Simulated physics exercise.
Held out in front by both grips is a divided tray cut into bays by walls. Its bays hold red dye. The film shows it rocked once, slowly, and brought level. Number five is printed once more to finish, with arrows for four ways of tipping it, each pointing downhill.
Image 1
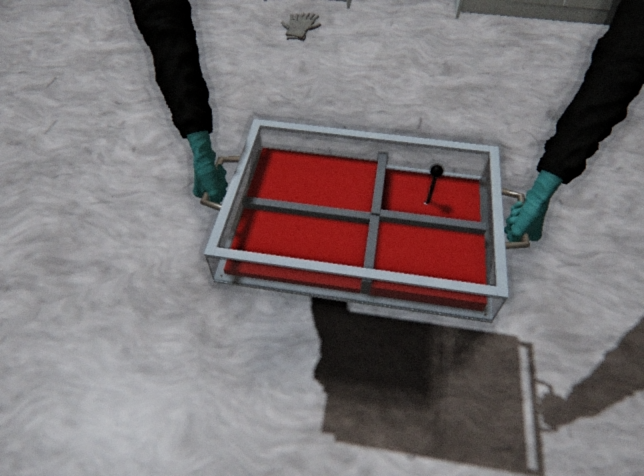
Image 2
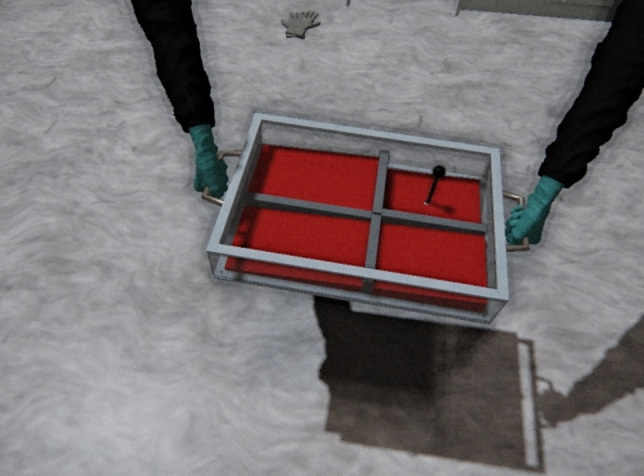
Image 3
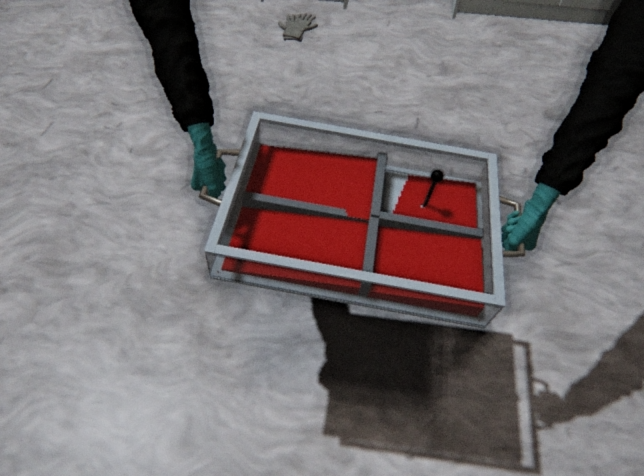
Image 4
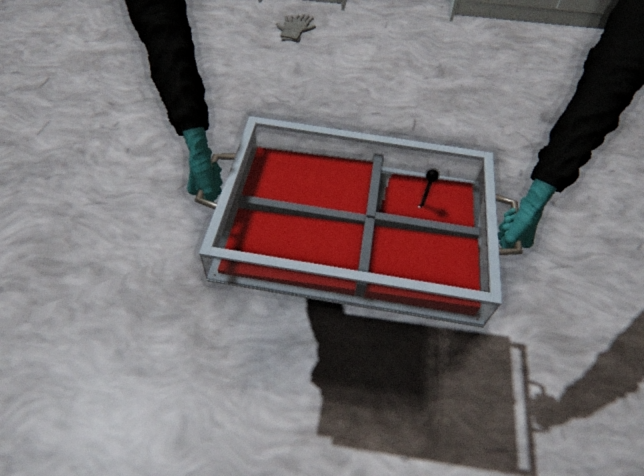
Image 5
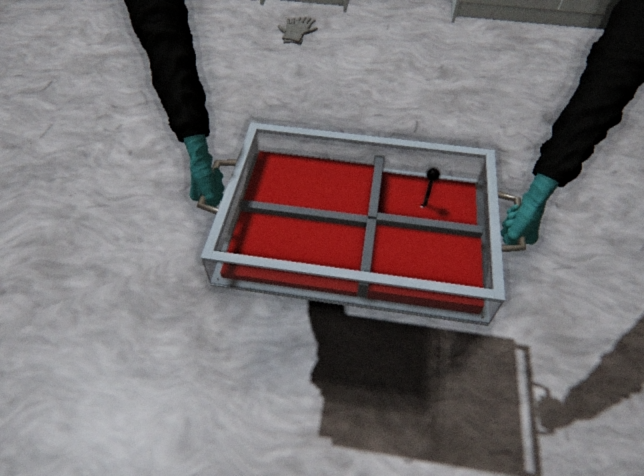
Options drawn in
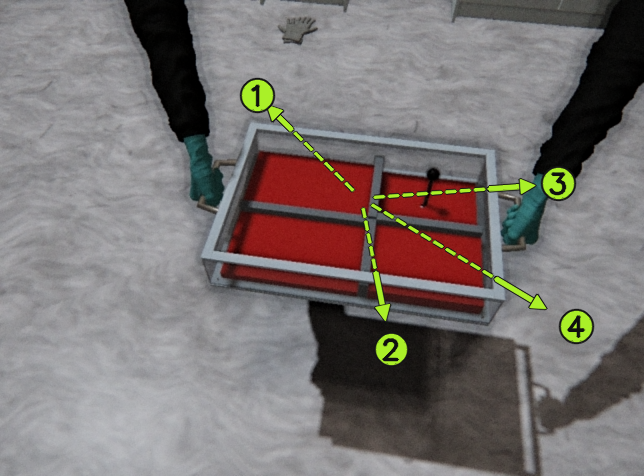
At first, two teal-gloved hands hold a level, clear-sided tray of red dye, split into four bays, with a black peg in the back right one. The hands tilt it slightly down to the right, and dye shifts, baring a pale patch beside the peg. They then bring it level again.
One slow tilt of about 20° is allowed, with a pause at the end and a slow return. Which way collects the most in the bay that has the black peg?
Use direction 3.
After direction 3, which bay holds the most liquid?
That is the back right bay.
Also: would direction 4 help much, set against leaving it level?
Yes, it helps clearly.
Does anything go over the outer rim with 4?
Yes.
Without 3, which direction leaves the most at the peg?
4 it is.
On the marked copy, 1 ends at (271, 109); 2 ends at (384, 315); 3 ends at (529, 185); 4 ends at (541, 305).
For direction 1, about 16 % of the liquid ends in the peg's bay; about 4 % goes over the rim.
For direction 2, about 6 % of the liquid ends in the peg's bay; nothing spills.
For direction 3, about 42 % of the liquid ends in the peg's bay; nothing spills.
For direction 4, about 23 % of the liquid ends in the peg's bay; about 7 % goes over the rim.
